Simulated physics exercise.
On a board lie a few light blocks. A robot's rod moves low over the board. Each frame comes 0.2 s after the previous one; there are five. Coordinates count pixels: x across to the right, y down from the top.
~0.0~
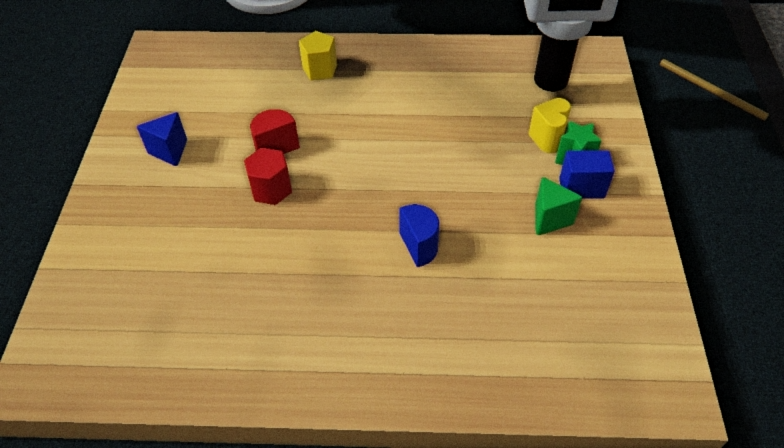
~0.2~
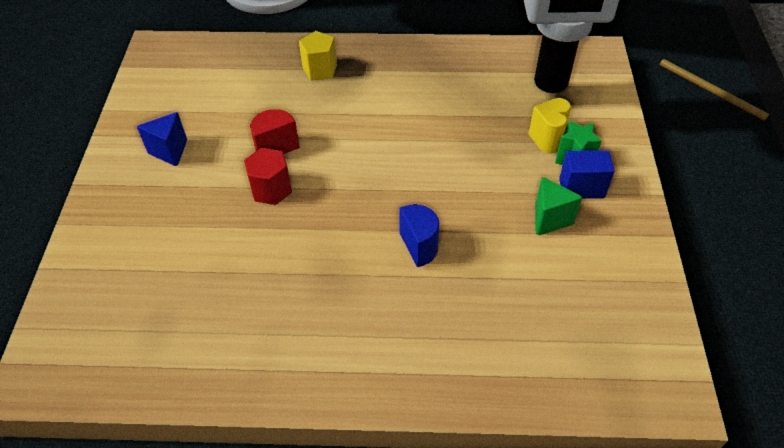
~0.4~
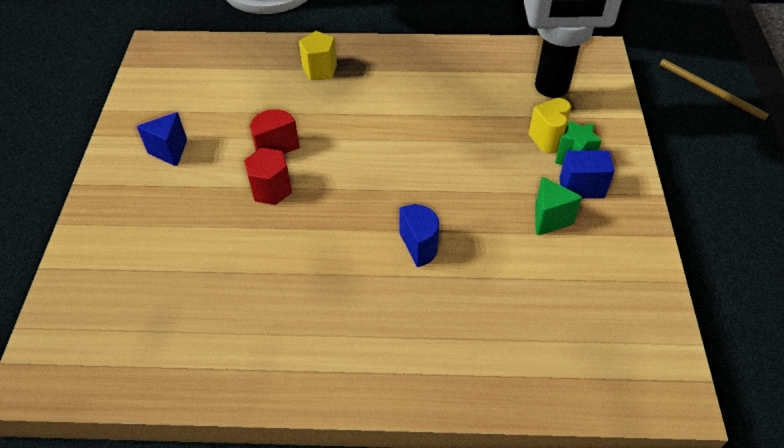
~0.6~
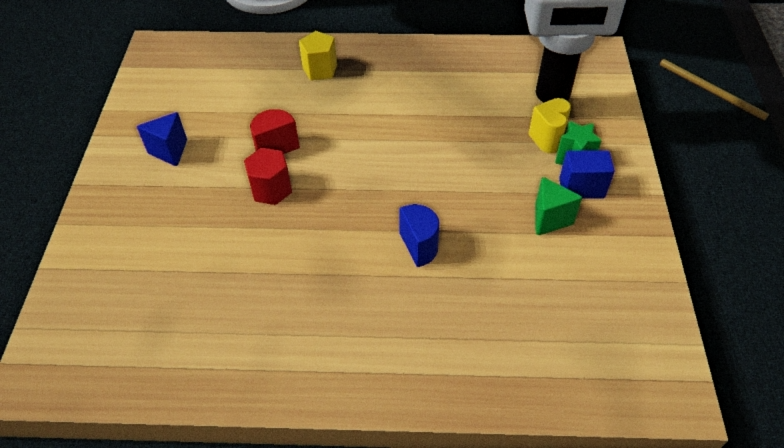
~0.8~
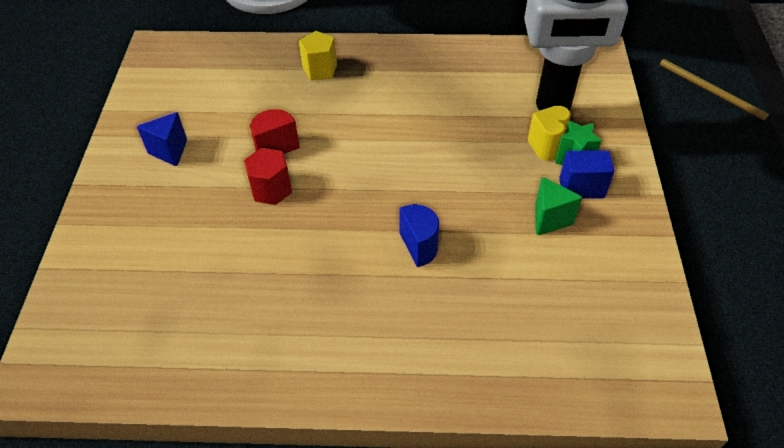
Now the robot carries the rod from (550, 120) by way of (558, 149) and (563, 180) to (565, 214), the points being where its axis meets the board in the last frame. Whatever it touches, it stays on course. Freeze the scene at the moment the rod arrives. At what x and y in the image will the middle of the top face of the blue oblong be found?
The centre of its top will be at (632, 219).
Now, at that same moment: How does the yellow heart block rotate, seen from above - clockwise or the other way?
The sense of turning is clockwise.
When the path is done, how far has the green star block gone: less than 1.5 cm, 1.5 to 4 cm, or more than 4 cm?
Movement: Over 4 cm.
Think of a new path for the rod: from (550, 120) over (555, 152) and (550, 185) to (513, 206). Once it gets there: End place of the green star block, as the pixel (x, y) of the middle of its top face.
Most likely (588, 165).
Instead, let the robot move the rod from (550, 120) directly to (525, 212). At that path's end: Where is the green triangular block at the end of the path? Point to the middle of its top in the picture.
So, by the moment the path ends, you'll find the top centre of the green triangular block at (553, 210).
The first path, step by step. One third of the way, rod at (561, 135); yellow heart block at (548, 143), turned 40° clockwise; green star block at (589, 142), turned 35° anticlockwise; blue oblong at (596, 167).
Two thirds of the way, rod at (567, 168); yellow heart block at (538, 163), turned 95° clockwise; green star block at (600, 170), turned 55° anticlockwise; blue oblong at (611, 196).
At the end, rod at (569, 201); yellow heart block at (535, 168), turned 120° clockwise; green triangular block at (548, 204); green star block at (608, 196), turned 80° anticlockwise; blue oblong at (632, 219), turned 35° anticlockwise.
